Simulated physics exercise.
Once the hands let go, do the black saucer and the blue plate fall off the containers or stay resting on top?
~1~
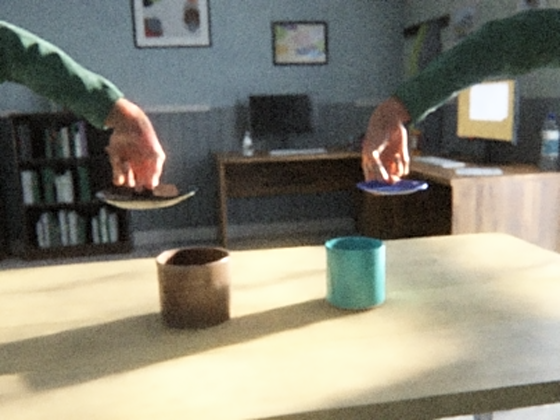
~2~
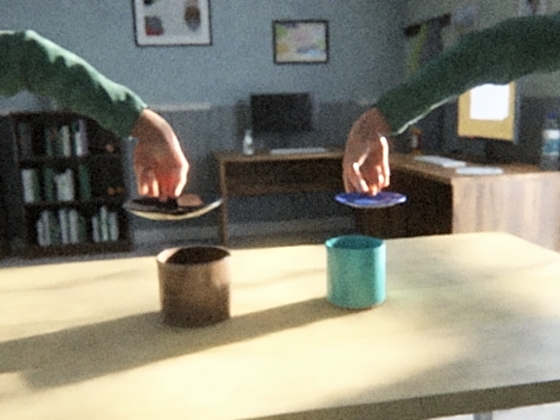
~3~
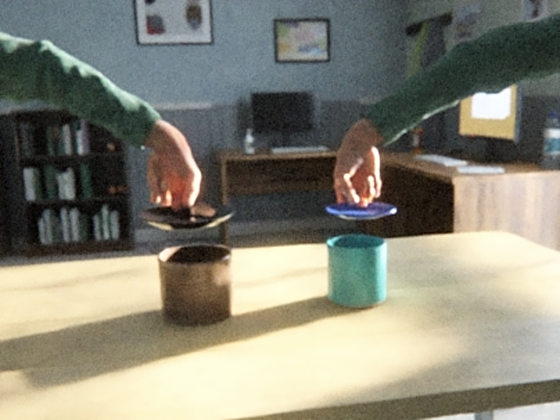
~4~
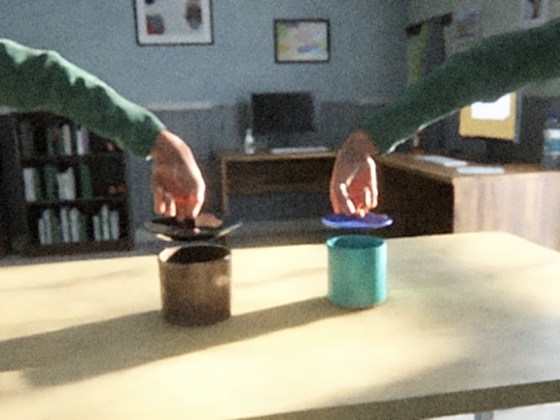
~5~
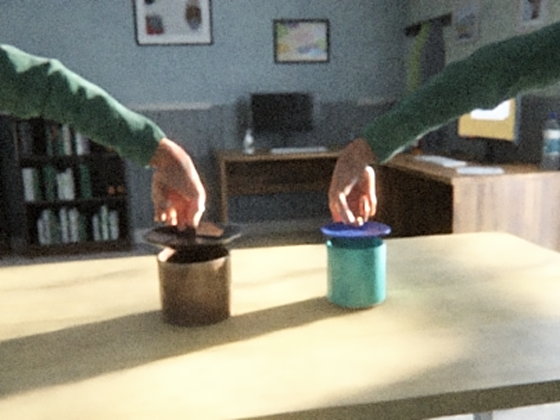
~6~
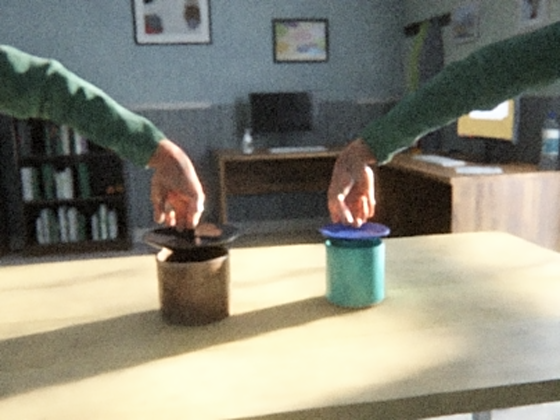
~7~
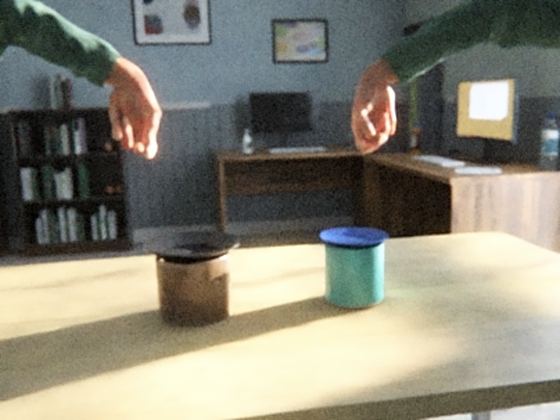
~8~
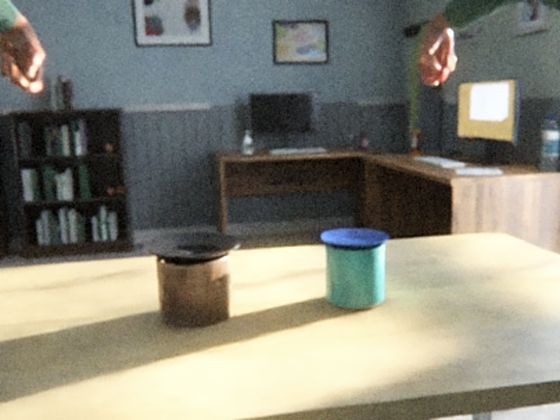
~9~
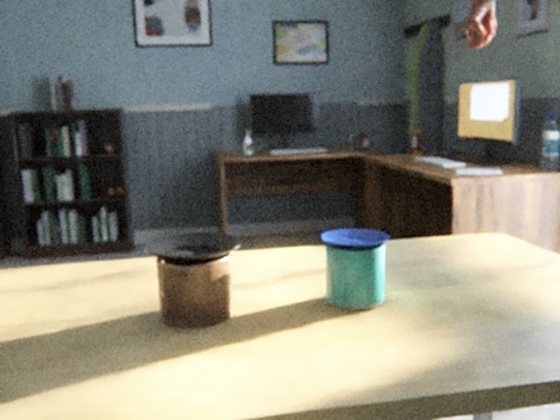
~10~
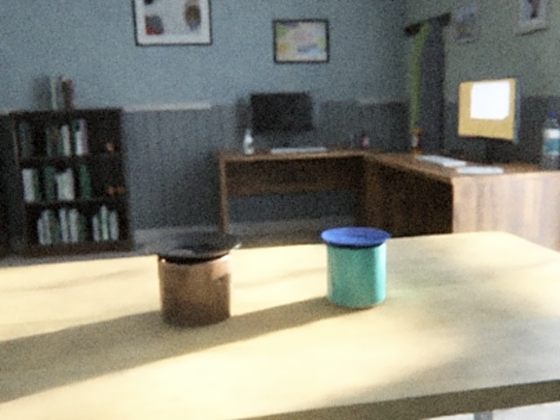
They both stay on top. The black saucer rests on the rim of the brown beaker, and the blue plate rests on the rim of the teal mug.
